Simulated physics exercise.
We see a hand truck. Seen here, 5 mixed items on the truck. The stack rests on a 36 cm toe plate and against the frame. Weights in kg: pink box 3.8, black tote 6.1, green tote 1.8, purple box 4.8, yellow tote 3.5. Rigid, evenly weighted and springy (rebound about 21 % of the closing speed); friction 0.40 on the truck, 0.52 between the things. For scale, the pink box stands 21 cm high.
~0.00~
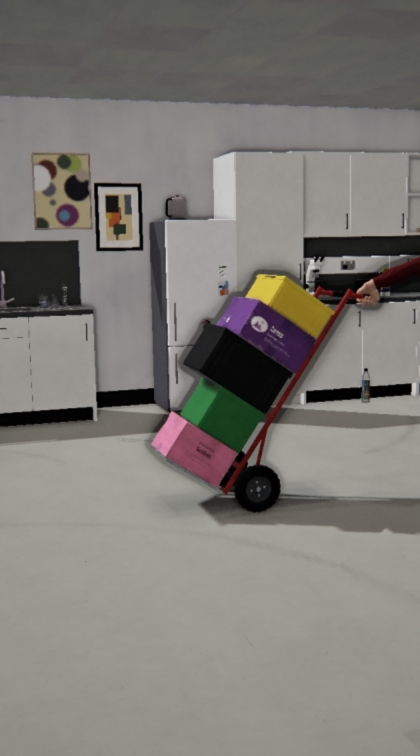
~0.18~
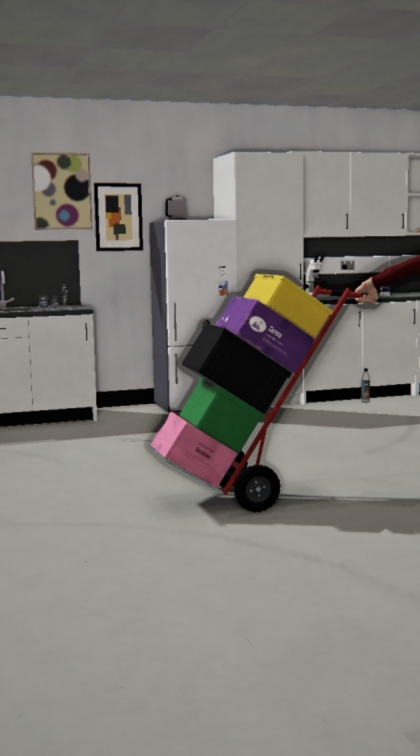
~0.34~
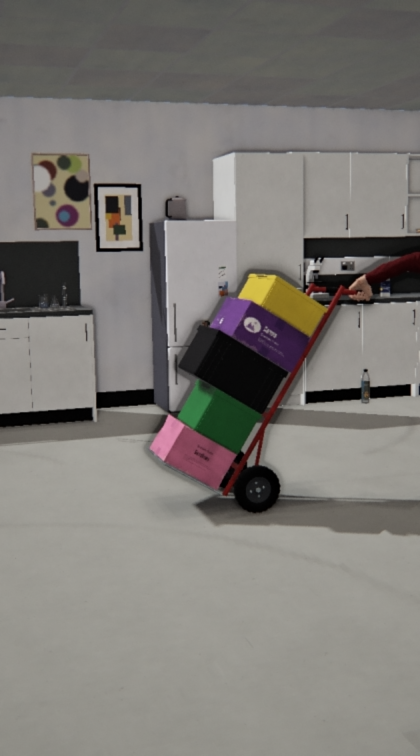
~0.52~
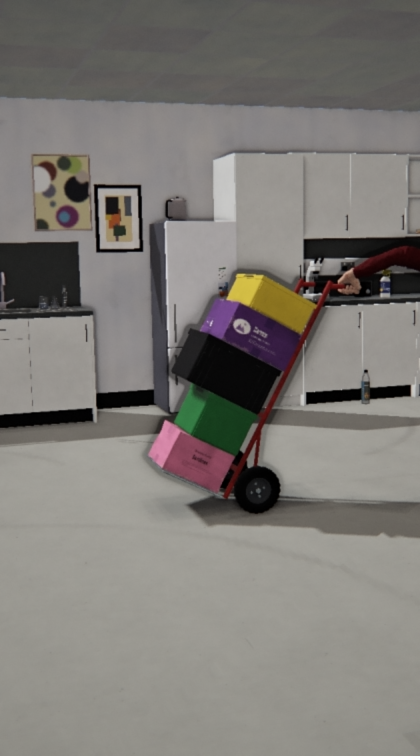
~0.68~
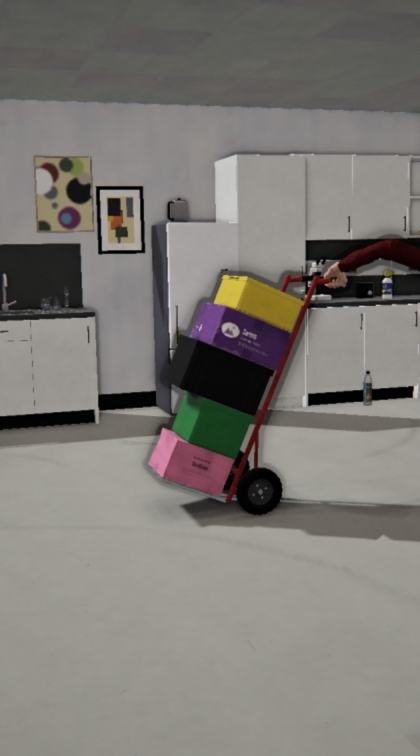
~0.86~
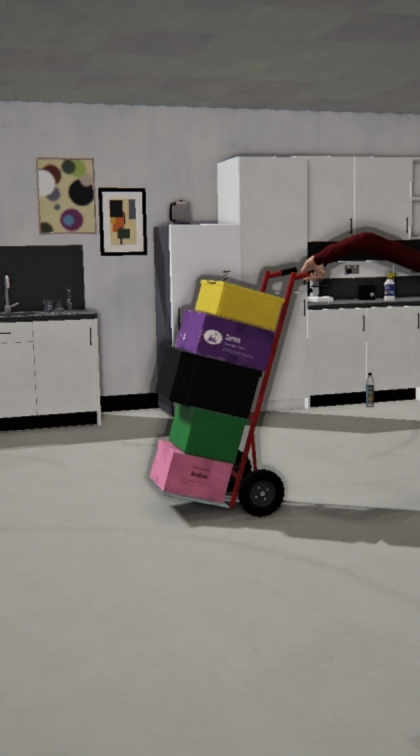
In a kitchen, a hand at right gradually tilts a red hand truck stacked with five colourful boxes from leaning back to more upright.
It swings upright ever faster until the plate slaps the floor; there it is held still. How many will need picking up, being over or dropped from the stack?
Things lost: Three or more.
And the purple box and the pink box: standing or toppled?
The purple box topples; the pink box stays upright.
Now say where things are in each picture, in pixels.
The first frame shows truck 35° back; pink box (194, 449); black tote (236, 368).
The second frame shows truck 34° back; yellow tote (285, 306); green tote (220, 415).
The third frame shows truck 33° back; purple box (258, 334); yellow tote (280, 305).
The fourth frame shows truck 29° back; green tote (214, 419); purple box (249, 334).
The fifth frame shows truck 24° back; yellow tote (257, 303); green tote (211, 424).
The sixth frame shows truck 17° back; pink box (191, 471); black tote (207, 382).
By 1.66 s, truck upright; black tote rocked 22° off its seat near (152, 401); yellow tote rocked 22° off its seat; purple box rocked 22° off its seat.
By 2.06 s, truck upright; black tote, purple box and yellow tote now dropped from the stack; green tote rocked 68° off its seat.
By 2.36 s, truck upright; green tote now dropped from the stack.
When it is over (3.3 s), dropped from the stack, black tote, green tote, purple box and yellow tote; pink box within 10 cm of the start. End places, in pixels of the last picture, pink box near (189, 488), black tote near (61, 479).
